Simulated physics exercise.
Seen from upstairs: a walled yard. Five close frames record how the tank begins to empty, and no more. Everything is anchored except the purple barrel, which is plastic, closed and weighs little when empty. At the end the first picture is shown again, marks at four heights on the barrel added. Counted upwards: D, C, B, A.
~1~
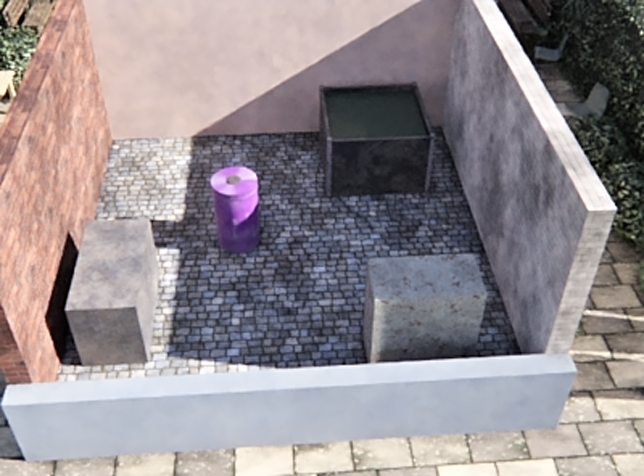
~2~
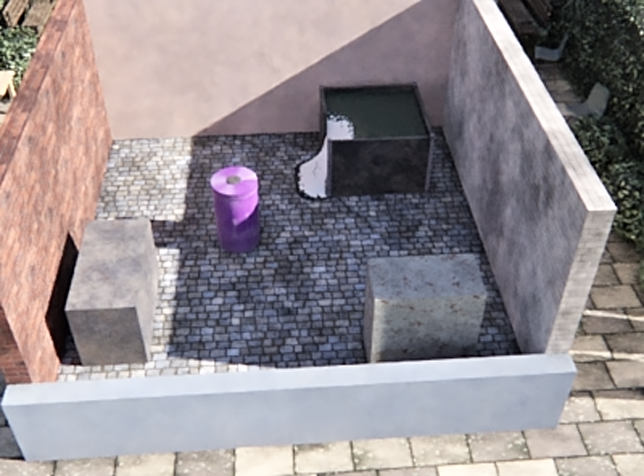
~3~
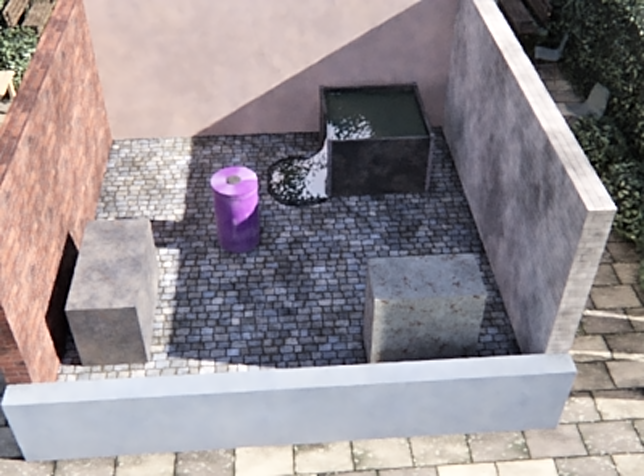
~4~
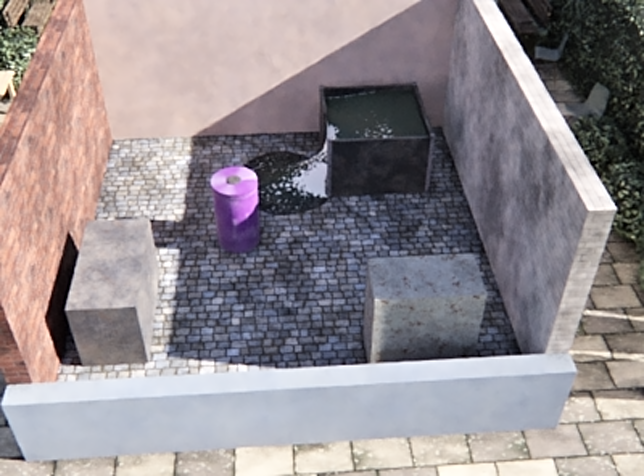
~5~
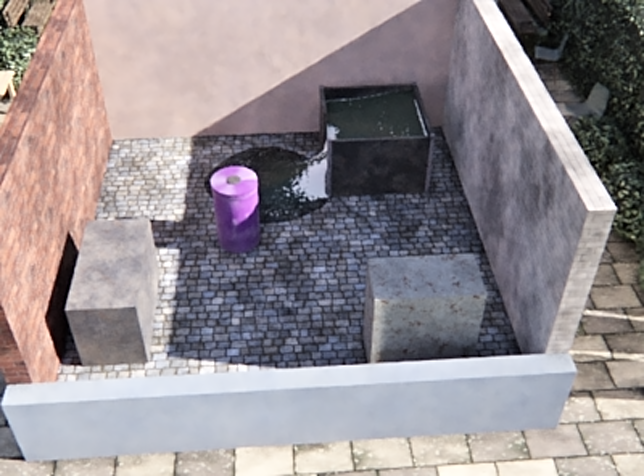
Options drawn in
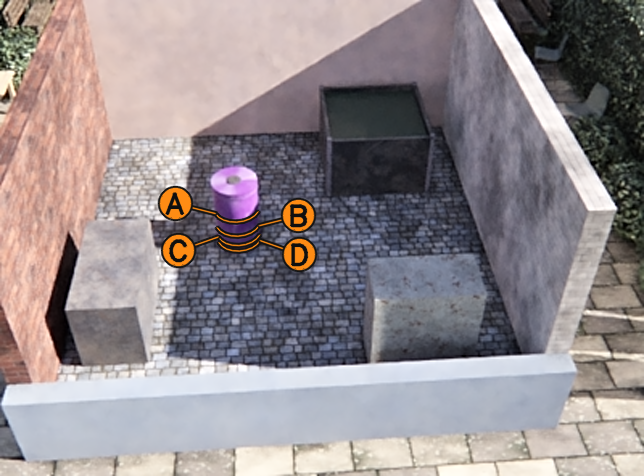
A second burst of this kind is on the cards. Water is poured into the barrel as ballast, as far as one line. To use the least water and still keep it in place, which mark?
B will do.
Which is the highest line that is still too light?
The answer is C.
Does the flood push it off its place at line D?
Yes, it does.
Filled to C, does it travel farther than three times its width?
No, less.
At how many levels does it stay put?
Two of them.
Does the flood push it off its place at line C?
Yes, that goes wrong.
On the marked copy, A at (236, 222); B at (238, 236); C at (238, 245); D at (239, 251); from the bottom up D, C, B, A.
With A, it does not move.
With B, it does not move.
With C, it is pushed about its own width away.
With D, it is pushed about 4 times its own width away.
